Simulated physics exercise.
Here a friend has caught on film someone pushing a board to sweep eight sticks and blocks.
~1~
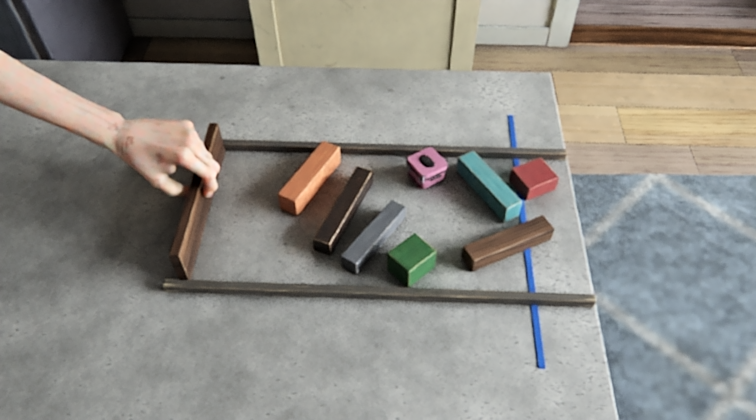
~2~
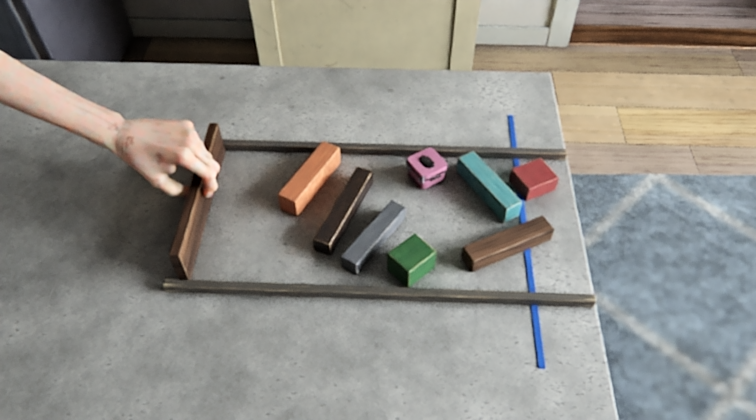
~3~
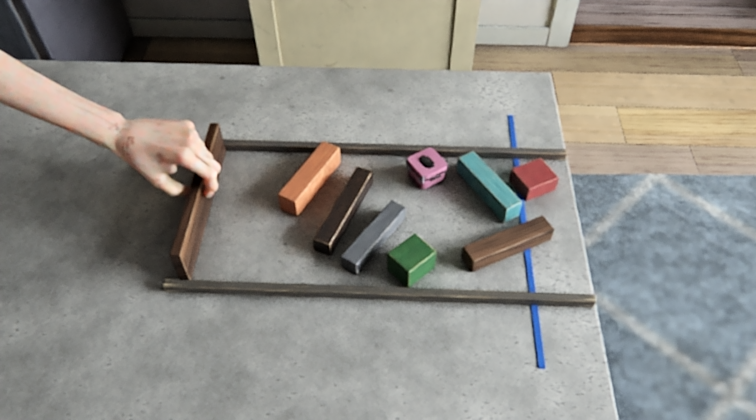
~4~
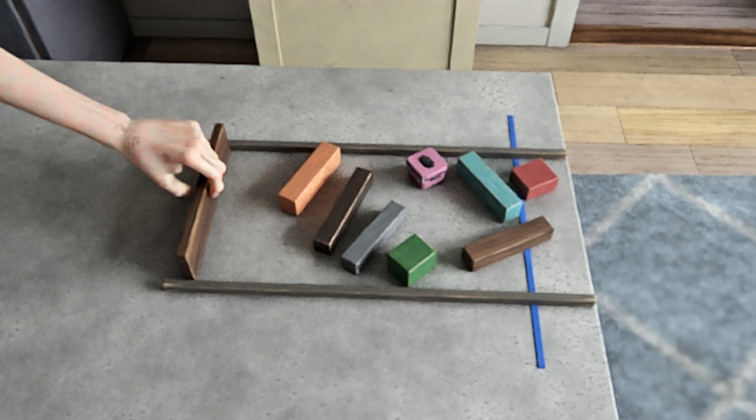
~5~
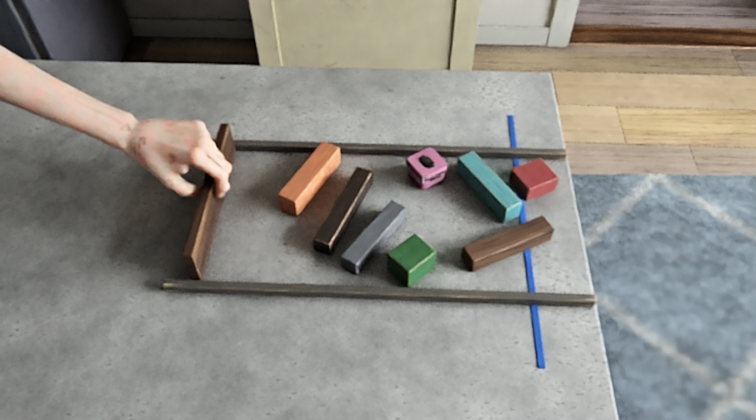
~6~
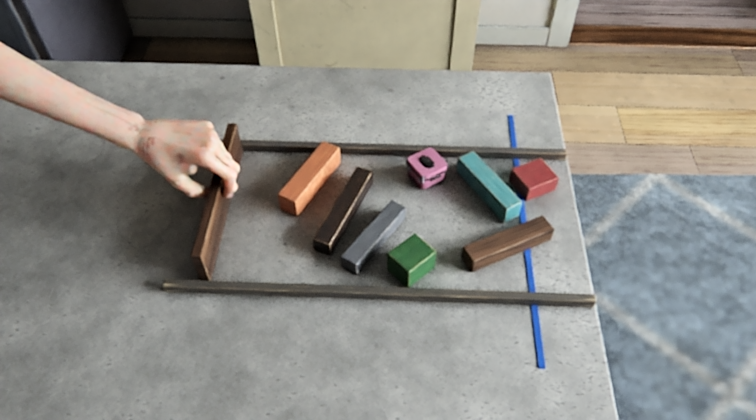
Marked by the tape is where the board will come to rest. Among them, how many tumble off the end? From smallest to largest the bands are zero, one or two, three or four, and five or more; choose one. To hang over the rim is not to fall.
The right band is three or four.
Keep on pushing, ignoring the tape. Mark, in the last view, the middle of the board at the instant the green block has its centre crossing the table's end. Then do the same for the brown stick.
The green block puts it at (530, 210), the brown stick at (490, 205).
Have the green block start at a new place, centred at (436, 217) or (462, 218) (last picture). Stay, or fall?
In order, falls away; falls away.
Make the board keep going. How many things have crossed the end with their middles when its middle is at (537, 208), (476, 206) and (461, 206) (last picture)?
Respectively 4, 0 and 0.
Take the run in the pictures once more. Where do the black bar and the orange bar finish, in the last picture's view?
The black bar stops around (558, 221); the orange bar around (532, 183).
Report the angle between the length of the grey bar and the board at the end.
Some 25 degrees.
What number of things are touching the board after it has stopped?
2.
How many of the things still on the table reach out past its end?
I make it 3.
Soon after, none off yet; red block at rest near (533, 179); brown stick at rest near (508, 243); turquoise bar at rest near (488, 186).
In the end, the number that fall off is three or four; gone, turquoise bar, brown stick and red block.
